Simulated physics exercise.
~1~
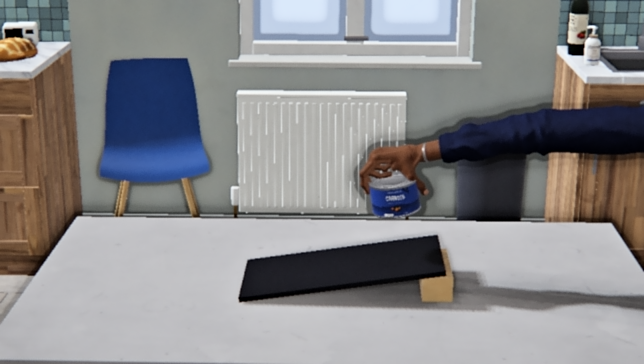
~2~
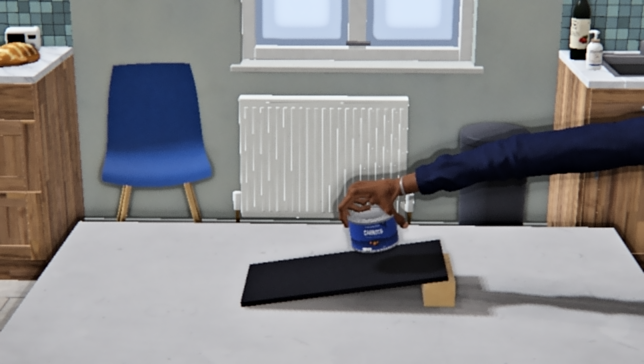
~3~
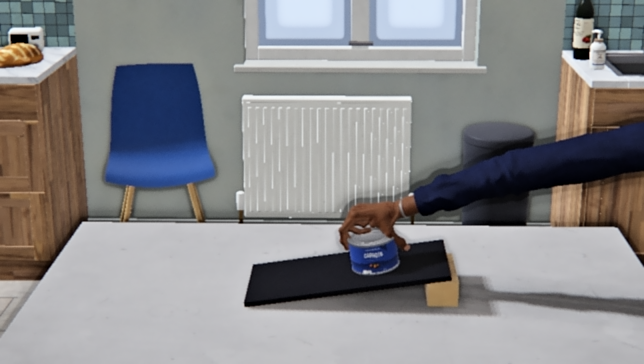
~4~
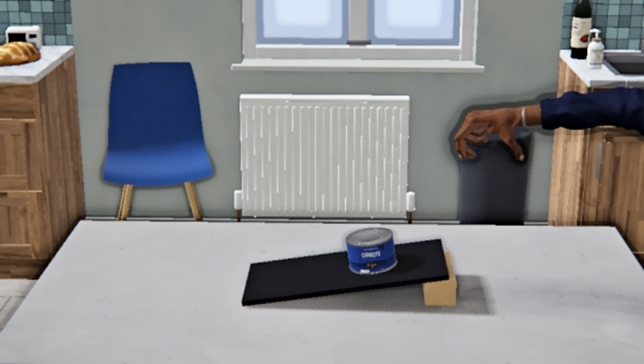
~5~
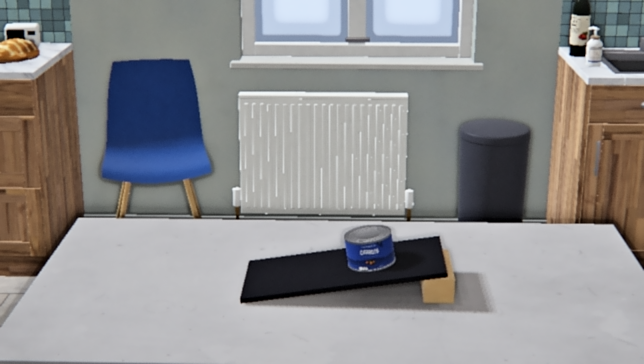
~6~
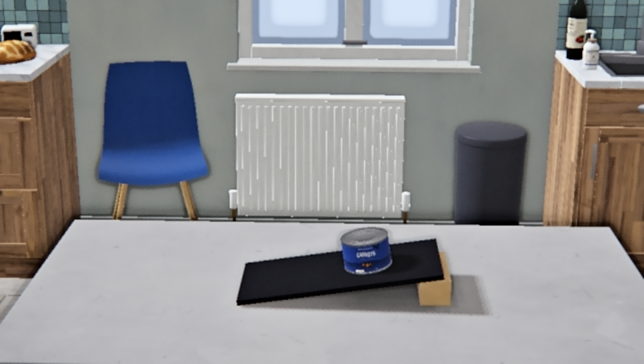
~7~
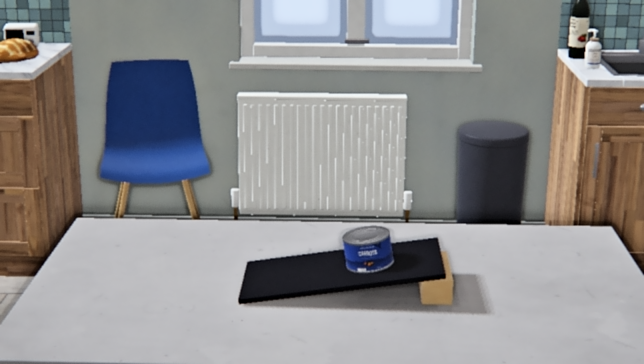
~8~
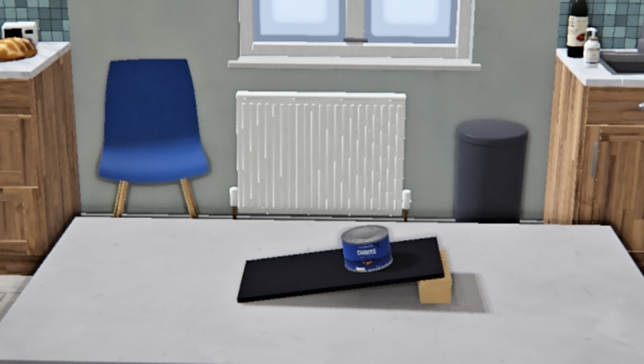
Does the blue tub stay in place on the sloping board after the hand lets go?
Yes, the blue tub stays at rest on the sloping board where the hand set it down.
Blue tub being lowered by a hand onto a tilted black board propped on a block, then staying put once released.
